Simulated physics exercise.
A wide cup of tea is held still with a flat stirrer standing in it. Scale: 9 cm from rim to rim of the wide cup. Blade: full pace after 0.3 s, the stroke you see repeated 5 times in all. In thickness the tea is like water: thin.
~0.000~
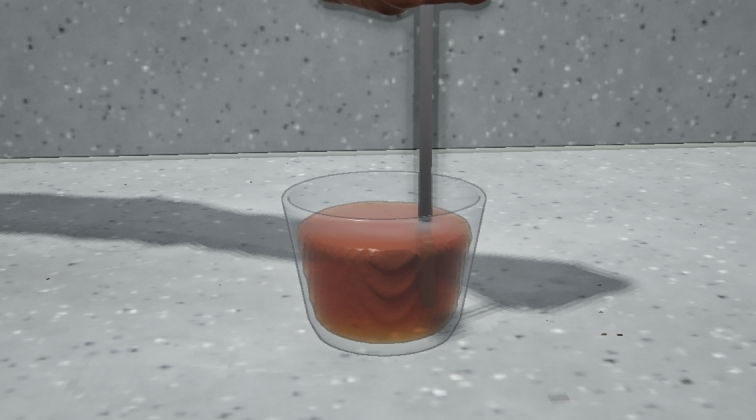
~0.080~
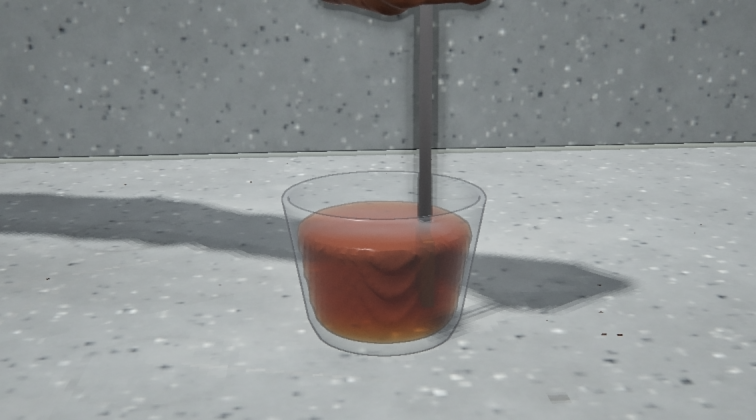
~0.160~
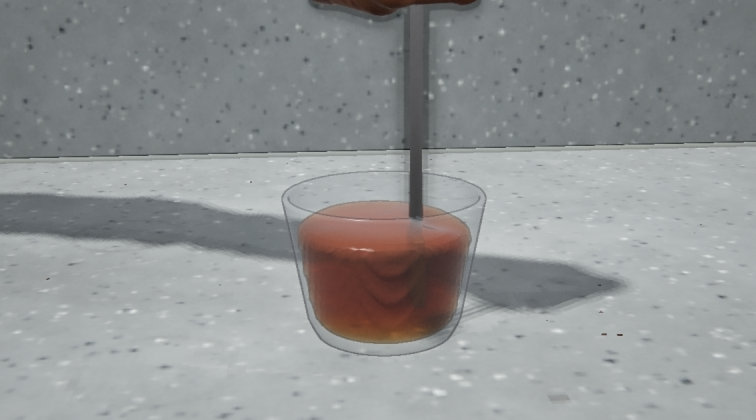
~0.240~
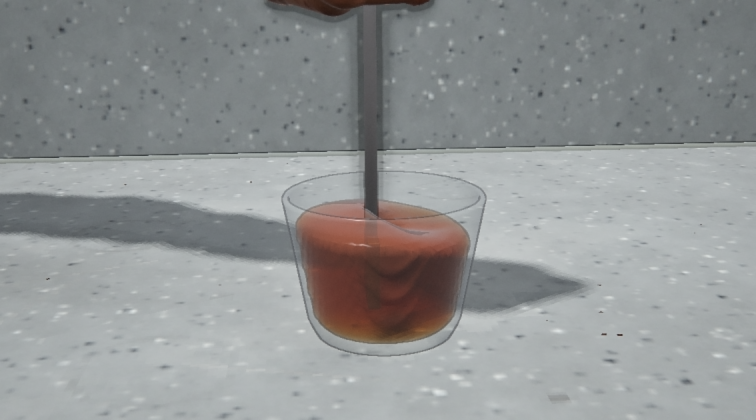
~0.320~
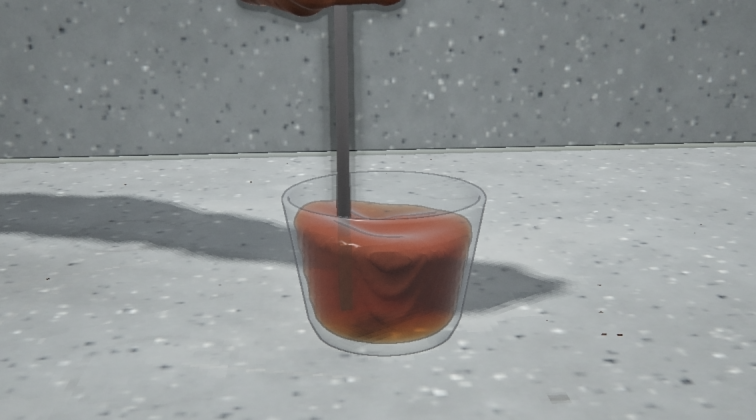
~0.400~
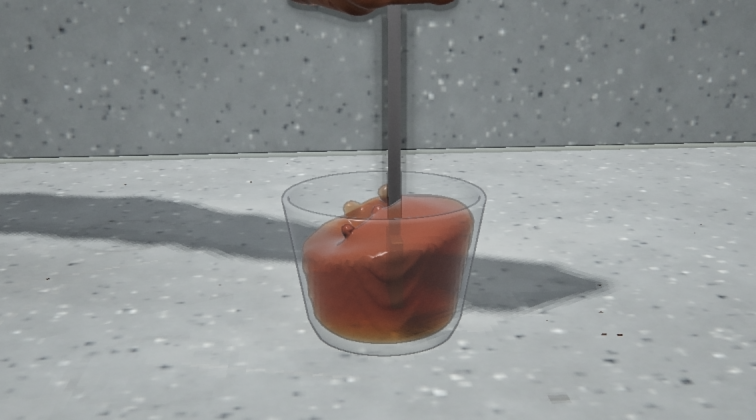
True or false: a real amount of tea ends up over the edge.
True.
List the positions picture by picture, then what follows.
In the first frame, the stem is at (426, 53); surface from (295, 225) to (471, 221); the rim runs from (285, 201) to (481, 195).
In the second frame, the stem is at (426, 53); surface from (295, 225) to (472, 222).
In the third frame, the stem is at (417, 53); surface from (295, 226) to (471, 224).
In the fourth frame, the stem is at (370, 53); surface from (293, 219) to (470, 228).
In the fifth frame, the stem is at (341, 54); surface from (294, 212) to (473, 220).
In the sixth frame, the stem is at (394, 53); surface from (300, 245) to (474, 206).
By 0.78 s 2 ml is over the rim.
By 1.16 s 12 ml is over the rim.
By 1.54 s 16 ml is over the rim.
By 1.92 s 19 ml is over the rim.
At rest 19 ml is over the rim.
